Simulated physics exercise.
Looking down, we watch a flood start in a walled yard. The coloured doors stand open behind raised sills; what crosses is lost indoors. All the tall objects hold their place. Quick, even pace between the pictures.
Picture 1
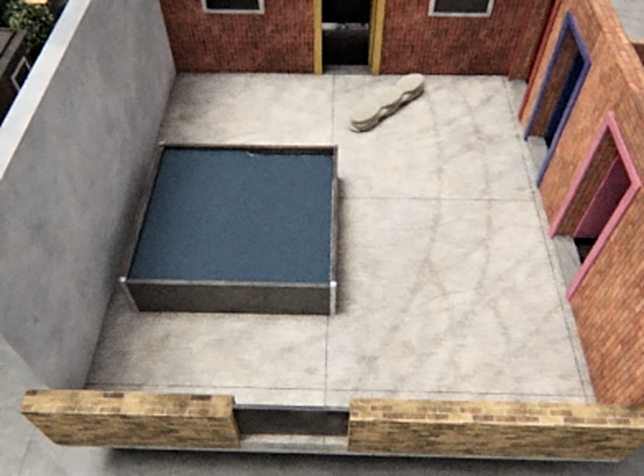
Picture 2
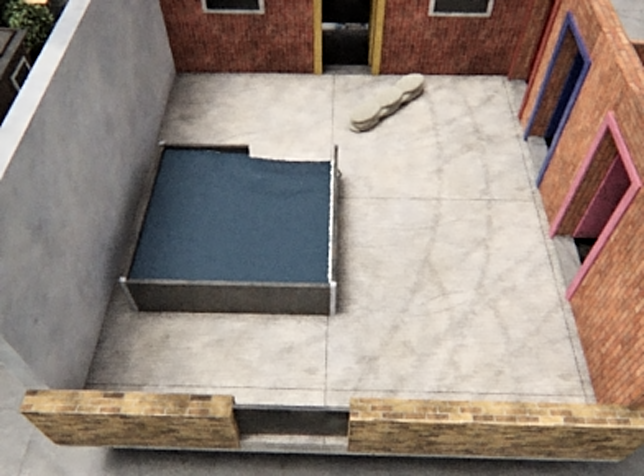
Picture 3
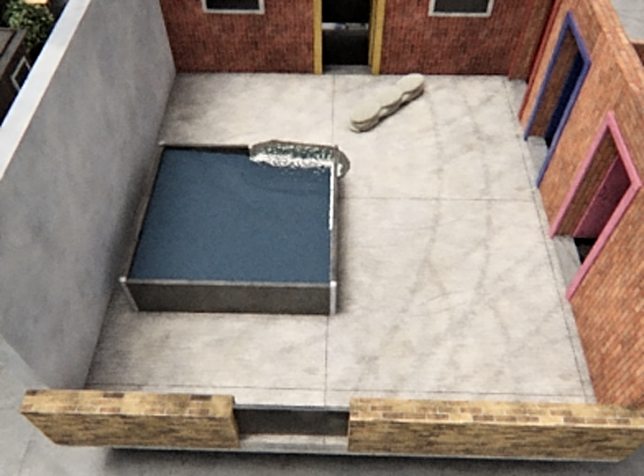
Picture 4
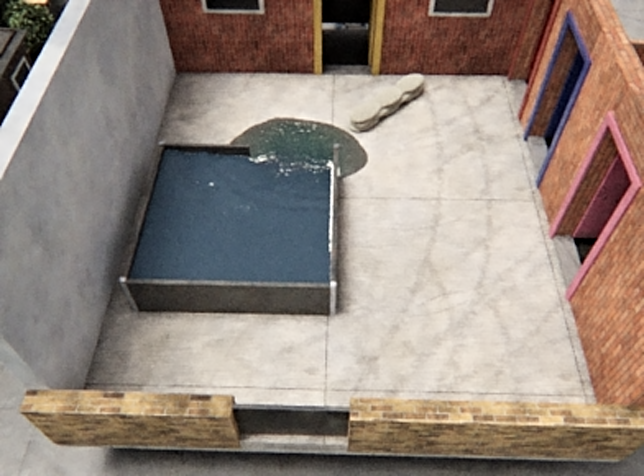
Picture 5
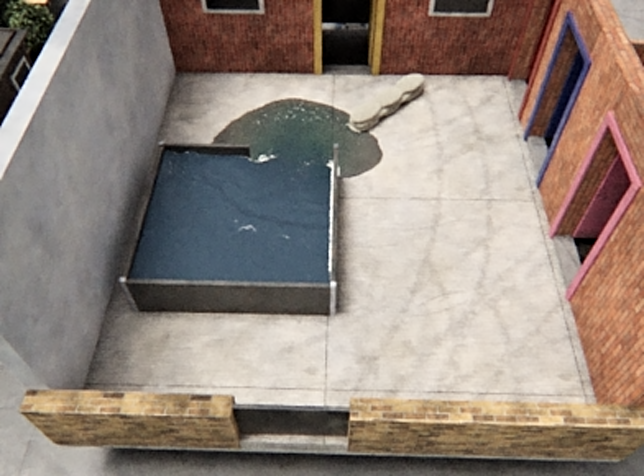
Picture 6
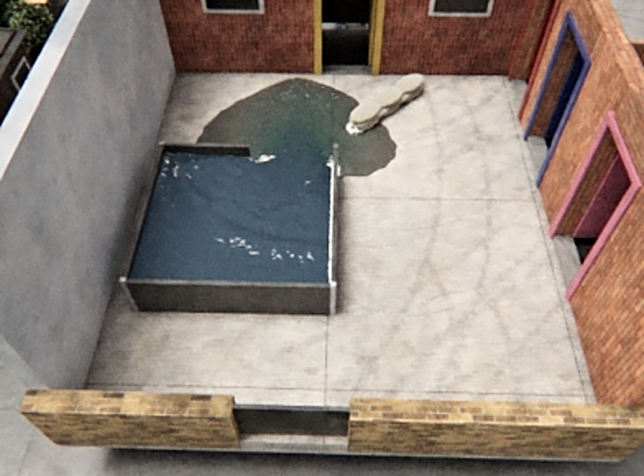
In a walled yard with coloured doorways, still water fills a low open tank until it pours out through a gap on the far side, spreading across the pale floor in a widening pool that reaches a curved, low object.
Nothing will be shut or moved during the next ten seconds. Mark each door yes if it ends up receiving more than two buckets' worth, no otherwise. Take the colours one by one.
Yellow door - yes, red door - yes, pink door - no, blue door - no.
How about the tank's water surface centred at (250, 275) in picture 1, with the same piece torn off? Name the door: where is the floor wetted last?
It would be the pink door.
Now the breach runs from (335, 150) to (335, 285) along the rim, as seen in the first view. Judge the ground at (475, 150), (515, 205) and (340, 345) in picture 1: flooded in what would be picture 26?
Submerged, submerged, untouched.
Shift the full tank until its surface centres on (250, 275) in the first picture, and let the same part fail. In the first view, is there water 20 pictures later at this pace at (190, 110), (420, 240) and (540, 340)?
Hit, spared, spared.
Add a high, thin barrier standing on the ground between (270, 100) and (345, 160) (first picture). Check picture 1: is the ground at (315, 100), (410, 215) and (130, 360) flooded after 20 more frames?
In order: Soaked, soaked, untouched.
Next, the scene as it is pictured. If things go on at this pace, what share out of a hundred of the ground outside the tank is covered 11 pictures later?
Roughly 35 percent.
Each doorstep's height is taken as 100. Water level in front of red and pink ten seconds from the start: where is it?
Roughly 130 % and 30 %, respectively.
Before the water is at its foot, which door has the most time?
The pink one.
A moment on, water covers 25 % of the floor; the yellow door over two buckets in, the red door not reached, the pink door not reached, the blue door not reached.
Next, water covers 35 % of the floor; the yellow door far over two buckets in, the red door not reached, the pink door not reached, the blue door not reached.
Then, water covers 45 % of the floor; the yellow door far over two buckets in, the red door over two buckets in, the pink door not reached, the blue door wet at the sill, nothing in.
Later, water covers 55 % of the floor; the yellow door far over two buckets in, the red door over two buckets in, the pink door wet at the sill, nothing in, the blue door wet at the sill, nothing in.
In the end, water covers 90 % of the floor; the yellow door far over two buckets in, the red door far over two buckets in, the pink door wet at the sill, nothing in, the blue door wet at the sill, nothing in.
